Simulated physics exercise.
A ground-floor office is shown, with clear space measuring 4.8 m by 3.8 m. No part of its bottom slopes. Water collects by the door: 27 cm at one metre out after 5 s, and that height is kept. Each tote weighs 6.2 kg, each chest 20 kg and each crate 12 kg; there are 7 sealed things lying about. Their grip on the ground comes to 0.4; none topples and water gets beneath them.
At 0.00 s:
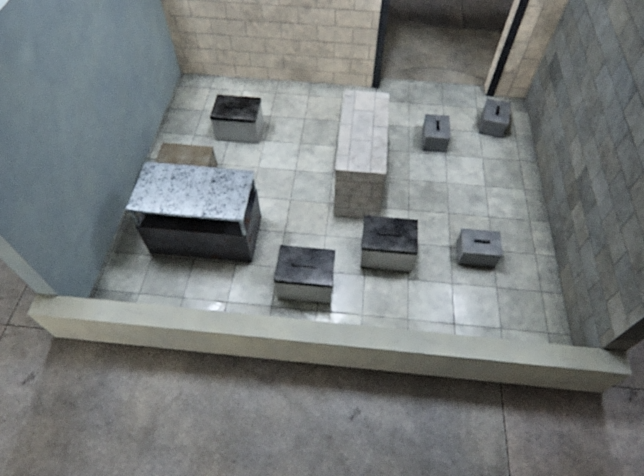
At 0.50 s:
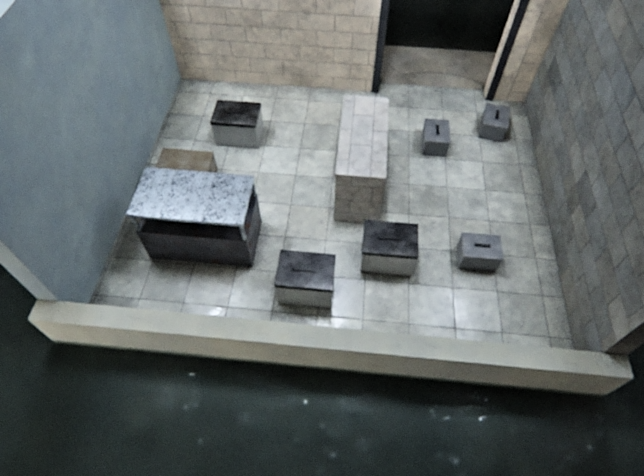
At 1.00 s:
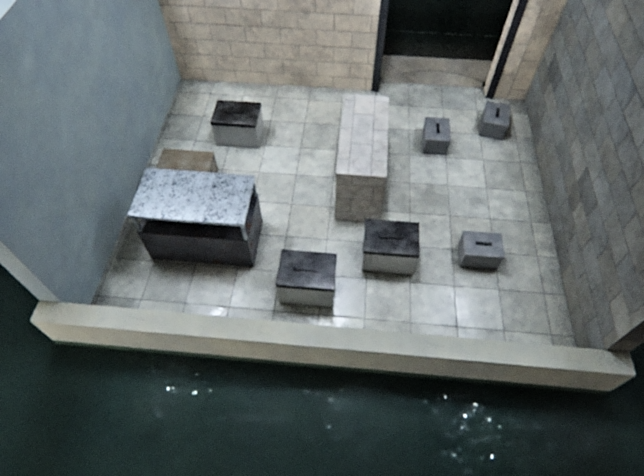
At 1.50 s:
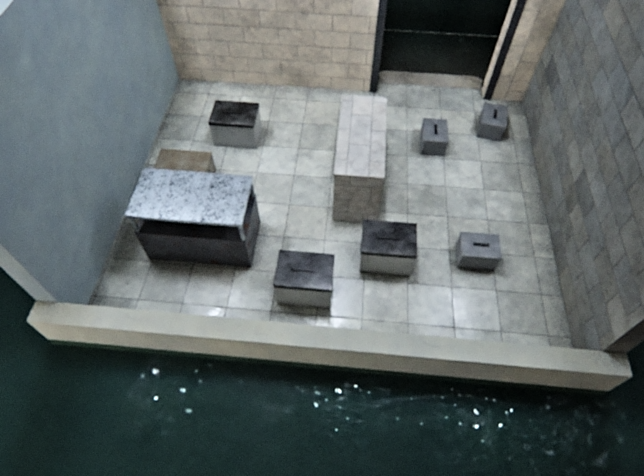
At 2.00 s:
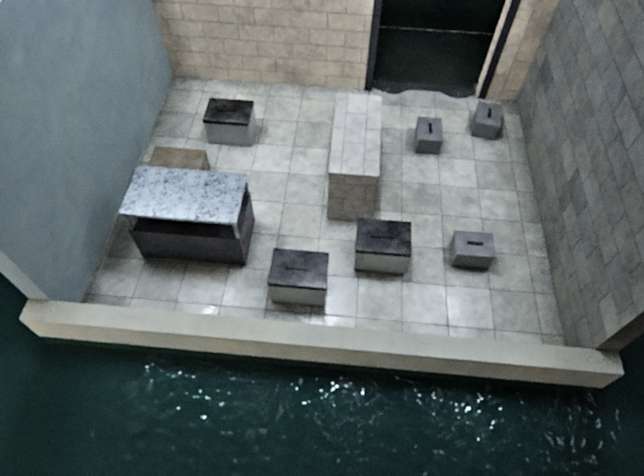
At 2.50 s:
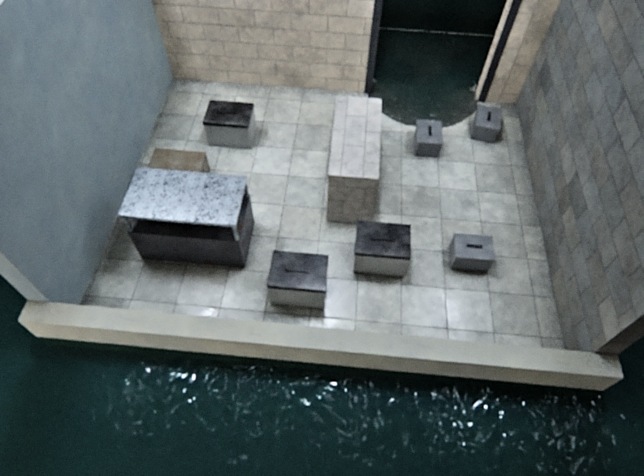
A small tiled room with a low pale sill along its front is seen from above, between a blue-grey wall at left and a grey tiled wall at right. A speckled-top dark counter stands at left, with a pale block near the middle and dark-topped and grey boxes around it. Dark green water appears and ripples outside, then spreads through the back doorway onto the floor, while the view shifts slightly.
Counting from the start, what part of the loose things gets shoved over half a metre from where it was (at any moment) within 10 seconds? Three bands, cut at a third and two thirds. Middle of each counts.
The moved portion lies in the middle band, a third to two thirds.
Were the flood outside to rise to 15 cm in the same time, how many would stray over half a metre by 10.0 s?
The answer would then be 2.
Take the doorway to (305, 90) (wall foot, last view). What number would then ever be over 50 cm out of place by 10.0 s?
Then the count would be 5.
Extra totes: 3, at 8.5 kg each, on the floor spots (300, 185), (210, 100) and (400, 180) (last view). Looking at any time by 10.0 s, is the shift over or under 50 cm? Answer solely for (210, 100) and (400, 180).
Inside the limit, then above the limit.
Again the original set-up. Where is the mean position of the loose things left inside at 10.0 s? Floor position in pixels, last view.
The average lands around (318, 230).
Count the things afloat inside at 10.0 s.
I get 5.
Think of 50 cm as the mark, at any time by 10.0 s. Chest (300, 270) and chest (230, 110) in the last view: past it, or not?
Smaller; smaller.
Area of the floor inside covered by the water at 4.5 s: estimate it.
Roughly 6.0 m2 of it is wet.
After 3.5 s 0 of 7 are over 50 cm from their spots; 0 afloat.
After 4.5 s 1 of 7 are over 50 cm from their spots; 0 afloat.
After 7.0 s 3 of 7 are over 50 cm from their spots; 2 afloat.
After 10.0 s 3 of 7 are over 50 cm from their spots, and 3 have been at some point; 5 afloat.
